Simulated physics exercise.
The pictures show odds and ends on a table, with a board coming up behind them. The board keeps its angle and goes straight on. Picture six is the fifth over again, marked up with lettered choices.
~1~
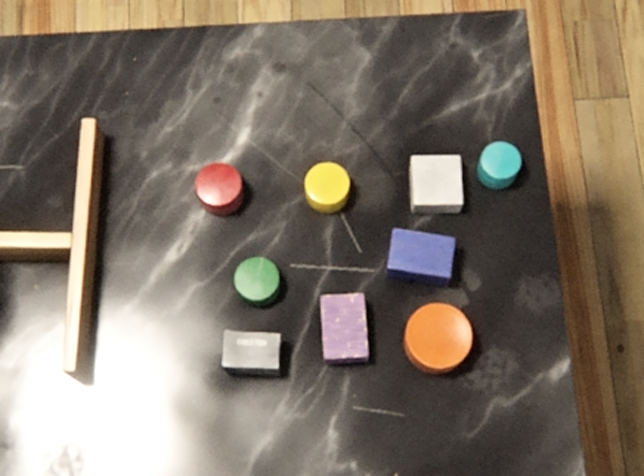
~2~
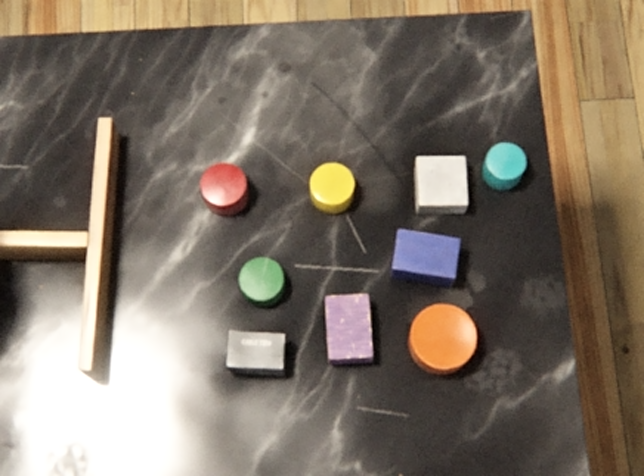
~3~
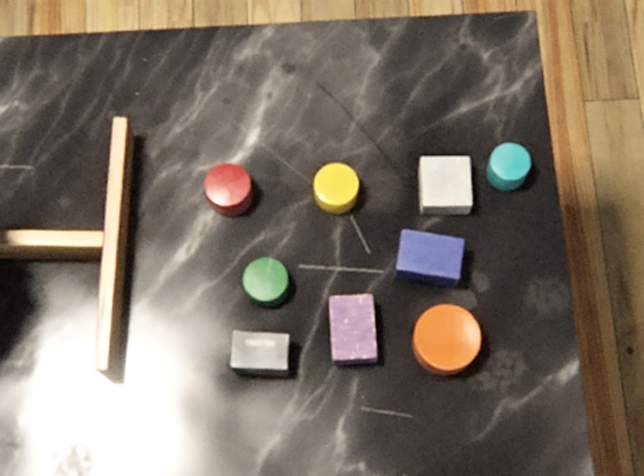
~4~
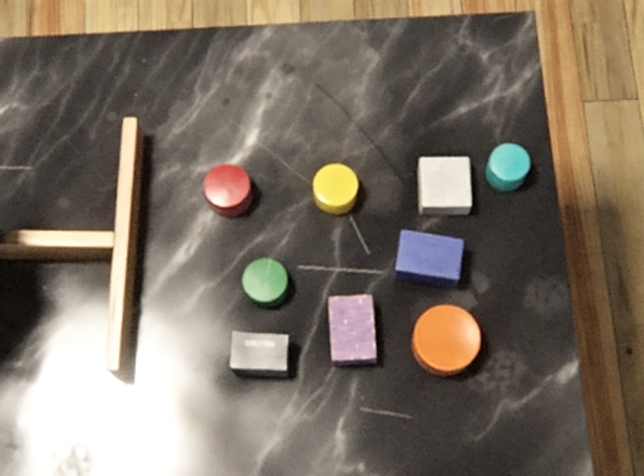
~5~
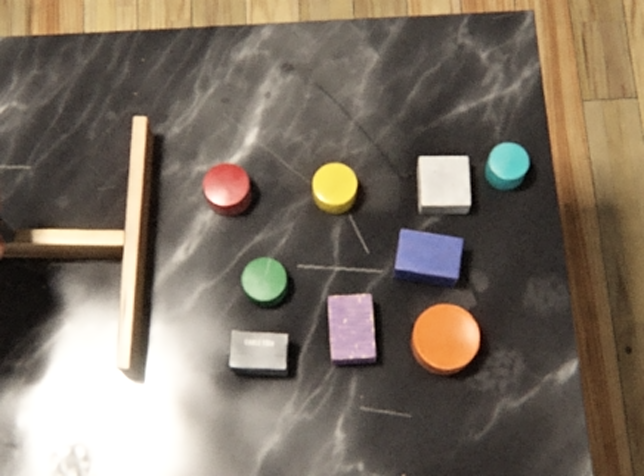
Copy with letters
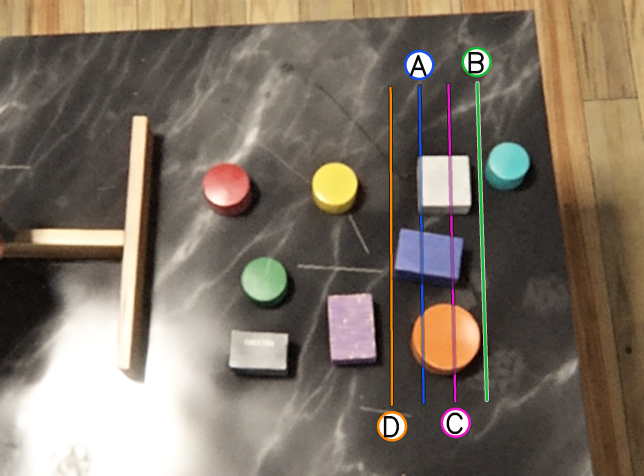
A wooden board slides slowly right across the dark table toward several small, still colored objects.
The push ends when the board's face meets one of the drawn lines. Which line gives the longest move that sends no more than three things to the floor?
Up to line B.
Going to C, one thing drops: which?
The orange jar goes over.
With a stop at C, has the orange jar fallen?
By then, yes.
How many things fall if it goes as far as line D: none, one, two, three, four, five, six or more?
By then, none.
On the marked copy, A at (422, 237); B at (482, 234); C at (452, 235); D at (391, 239).
Taking B. A third of the way, board (258, 231); grey box (291, 351); red tin (291, 190).
Two thirds of the way, board (383, 224); turquoise tin (530, 159); orange jar (523, 340).
When it is over, board (482, 219); orange jar over the edge; turquoise tin over the edge; two fallen.
As for the rest, A is within the limit but short; C is within the limit but short; D is within the limit but short.
